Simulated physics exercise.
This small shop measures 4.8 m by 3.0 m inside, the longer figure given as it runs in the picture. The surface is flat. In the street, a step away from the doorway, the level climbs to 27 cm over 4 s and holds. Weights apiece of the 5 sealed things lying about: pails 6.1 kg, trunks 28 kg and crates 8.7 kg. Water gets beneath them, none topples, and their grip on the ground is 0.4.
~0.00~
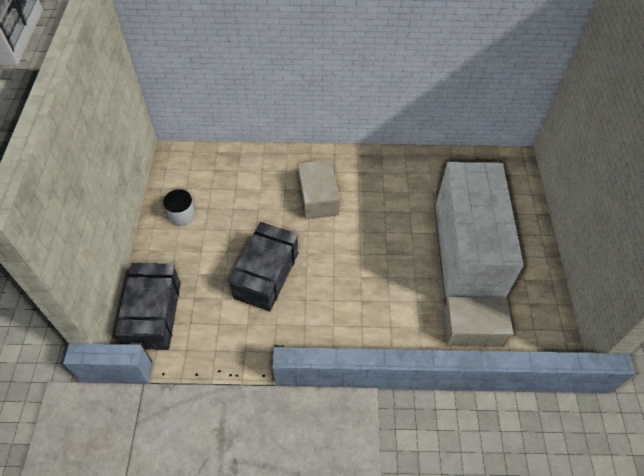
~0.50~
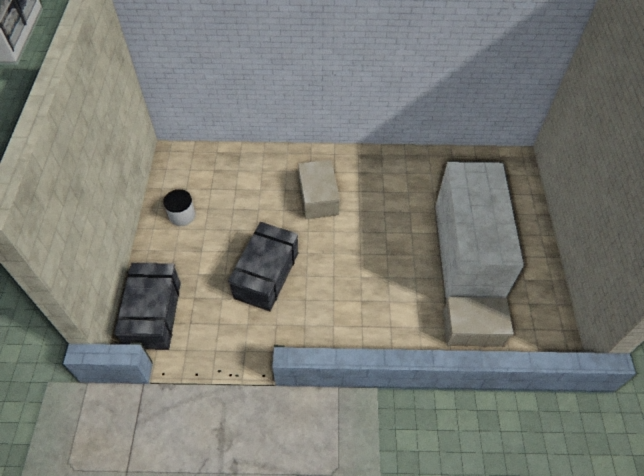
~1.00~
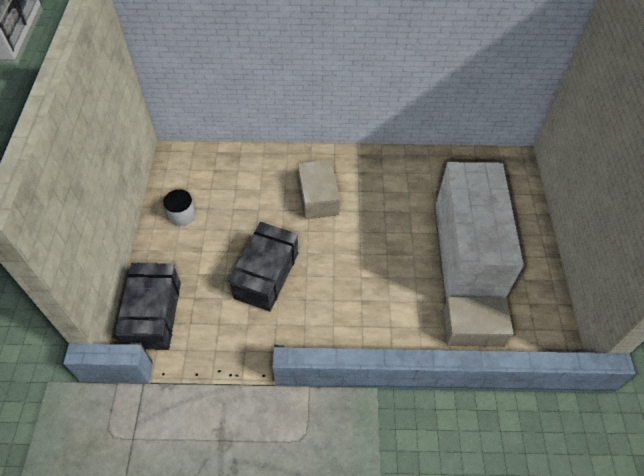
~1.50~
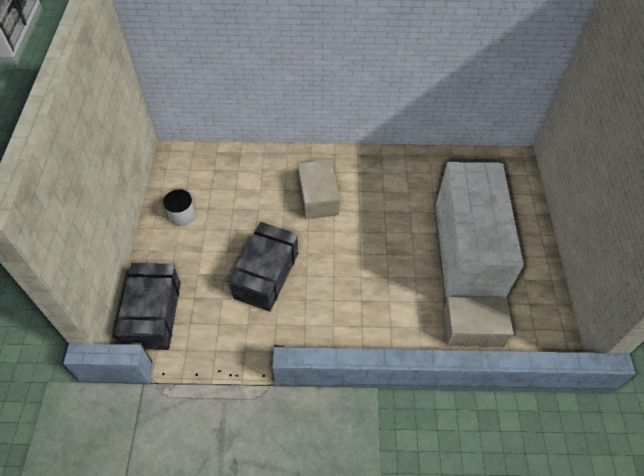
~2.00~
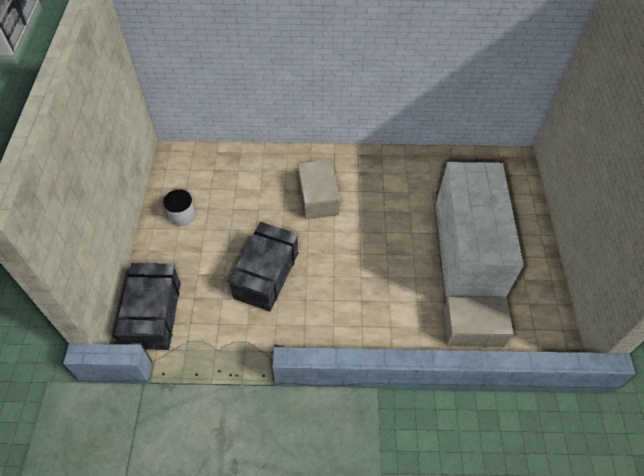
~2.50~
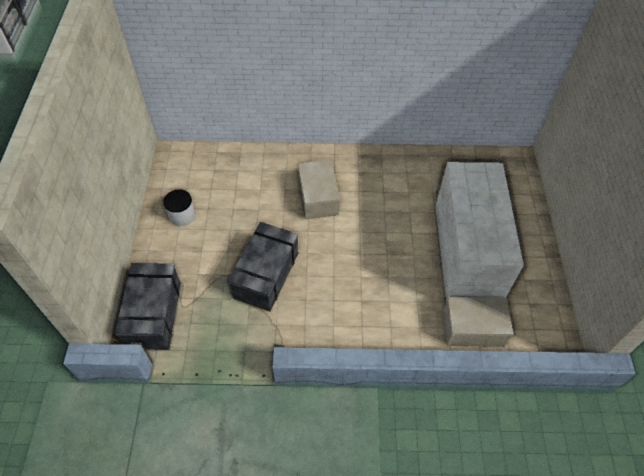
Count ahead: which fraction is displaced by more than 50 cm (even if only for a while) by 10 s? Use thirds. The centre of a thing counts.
It is between one and two thirds.
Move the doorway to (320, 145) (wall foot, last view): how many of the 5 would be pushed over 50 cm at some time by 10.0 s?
Then 4.
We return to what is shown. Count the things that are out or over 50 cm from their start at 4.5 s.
0 of them.
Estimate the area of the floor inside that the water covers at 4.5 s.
Roughly 7.5 m2.
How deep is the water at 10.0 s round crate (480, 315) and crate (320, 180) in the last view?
About 9 and 12 cm.
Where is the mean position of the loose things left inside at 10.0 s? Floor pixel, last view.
Near (409, 260).
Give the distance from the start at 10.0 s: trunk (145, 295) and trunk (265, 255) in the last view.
In turn: 10 cm, 300 cm.
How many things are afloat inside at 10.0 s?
I count 5.
After 3.5 s 0 of 5 are over 50 cm from their spots; 0 afloat.
After 4.5 s 0 of 5 are over 50 cm from their spots; 0 afloat.
After 7.0 s 3 of 5 are over 50 cm from their spots; 4 afloat.
After 10.0 s 3 of 5 are over 50 cm from their spots, and 3 have been at some point; 5 afloat.
